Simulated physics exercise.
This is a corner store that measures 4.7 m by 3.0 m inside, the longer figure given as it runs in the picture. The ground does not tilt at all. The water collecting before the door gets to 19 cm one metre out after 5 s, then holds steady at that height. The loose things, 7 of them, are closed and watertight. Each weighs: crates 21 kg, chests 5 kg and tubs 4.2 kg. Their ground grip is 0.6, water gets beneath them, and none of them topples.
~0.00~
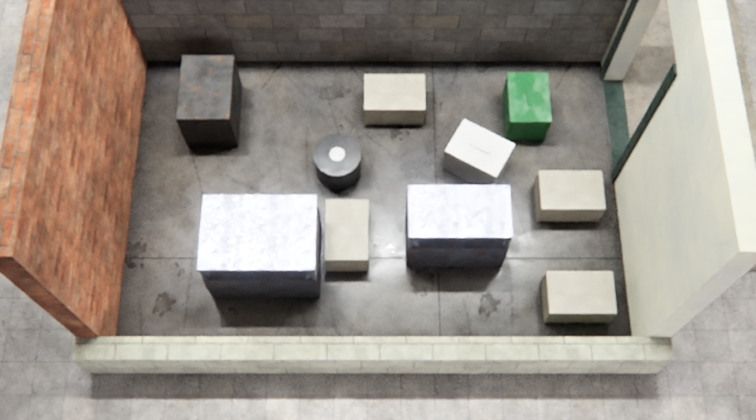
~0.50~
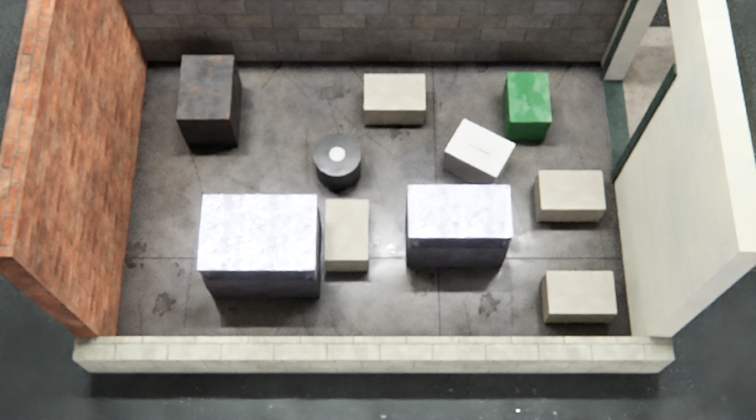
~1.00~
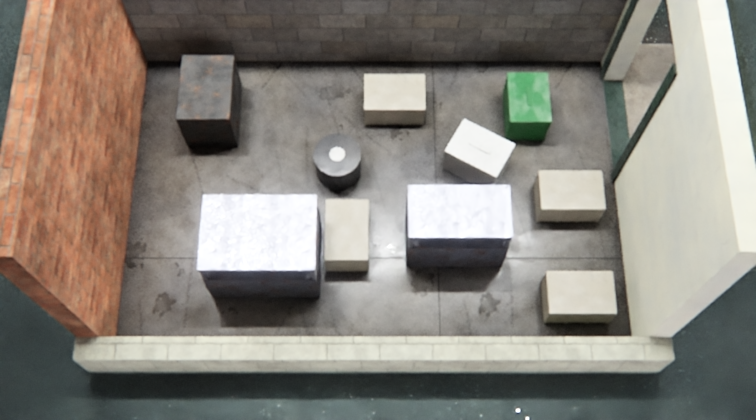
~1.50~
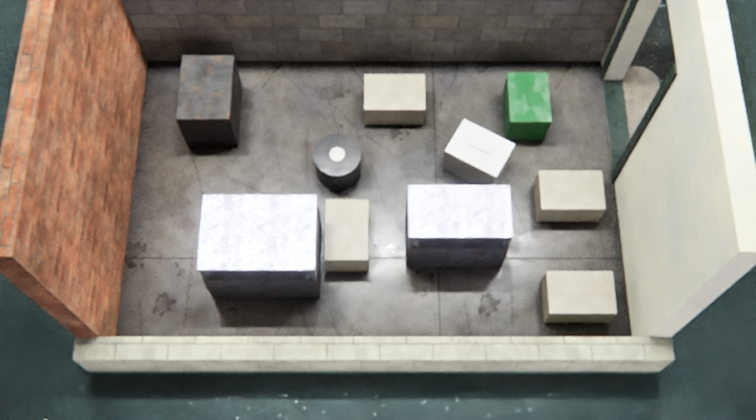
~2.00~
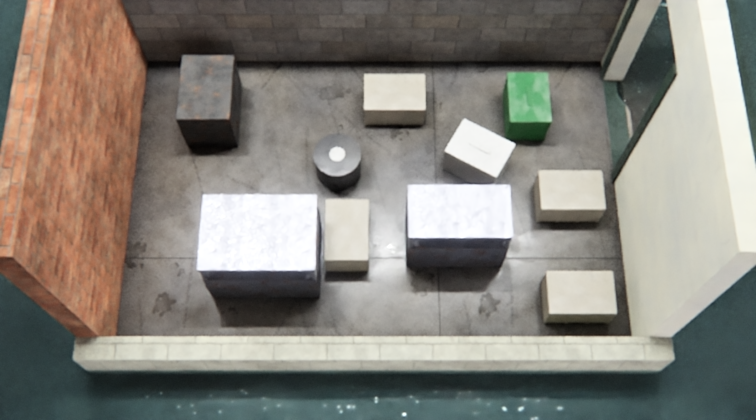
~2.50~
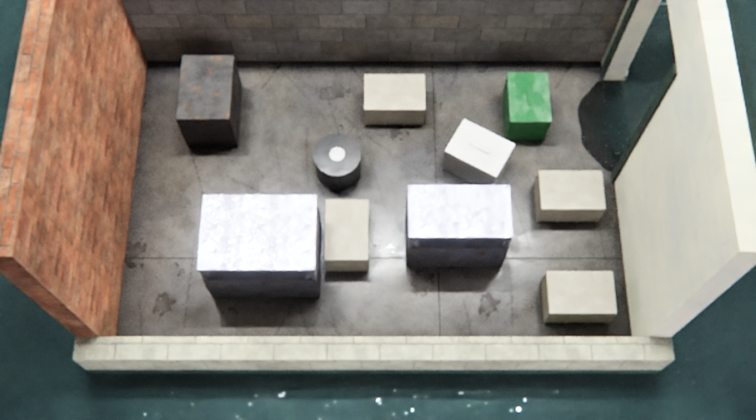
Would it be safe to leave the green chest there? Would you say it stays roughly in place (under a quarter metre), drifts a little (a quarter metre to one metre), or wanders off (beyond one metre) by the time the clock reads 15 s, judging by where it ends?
I would say it wanders off.
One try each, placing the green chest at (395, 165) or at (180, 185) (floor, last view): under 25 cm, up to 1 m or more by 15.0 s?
At the first spot it winds up well off, and at the second it winds up well off.
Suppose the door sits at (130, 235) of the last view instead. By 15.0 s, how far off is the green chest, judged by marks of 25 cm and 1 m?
Then the green chest moves a short way.
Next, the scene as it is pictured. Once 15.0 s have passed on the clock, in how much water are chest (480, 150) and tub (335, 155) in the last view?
I'd estimate 11 cm for the first and 10 cm for the second.
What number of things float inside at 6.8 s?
That would be 3 of them.
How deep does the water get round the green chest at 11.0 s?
Somewhere close to 11 cm.
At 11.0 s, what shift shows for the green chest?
About 140 cm out of place.
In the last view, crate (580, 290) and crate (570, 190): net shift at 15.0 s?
Net displacement, in order: 50 cm; 10 cm.
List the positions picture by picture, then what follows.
In the first picture, the green chest at (529, 97) rests on the ground; water covers 0.0 m2; 0 of 7 have shifted.
In the second picture, the green chest at (529, 97) rests on the ground; 0.0 m2 under water; 0 of 7 have shifted.
In the third picture, the green chest at (529, 97), on the bottom; water covers 0.0 m2; 0 of 7 have shifted.
In the fourth picture, the green chest at (529, 97), on the bottom; water covers 0.0 m2; 0 of 7 have shifted.
In the fifth picture, the green chest at (529, 97) rests on the ground; 0.0 m2 under water; 0 of 7 have shifted.
In the sixth picture, the green chest at (529, 97), on the bottom; 0.2 m2 under water; 0 of 7 have shifted.
After 3.5 s the green chest is near (516, 96), 0.1 m from its start, aground; 0 afloat.
After 6.8 s the green chest is near (448, 66), 0.8 m from its start, afloat; 3 afloat.
After 11.0 s the green chest is near (393, 64), 1.4 m from its start, afloat; 3 afloat.
After 15.0 s the green chest is near (295, 124), 2.3 m from its start, afloat; 7 afloat.
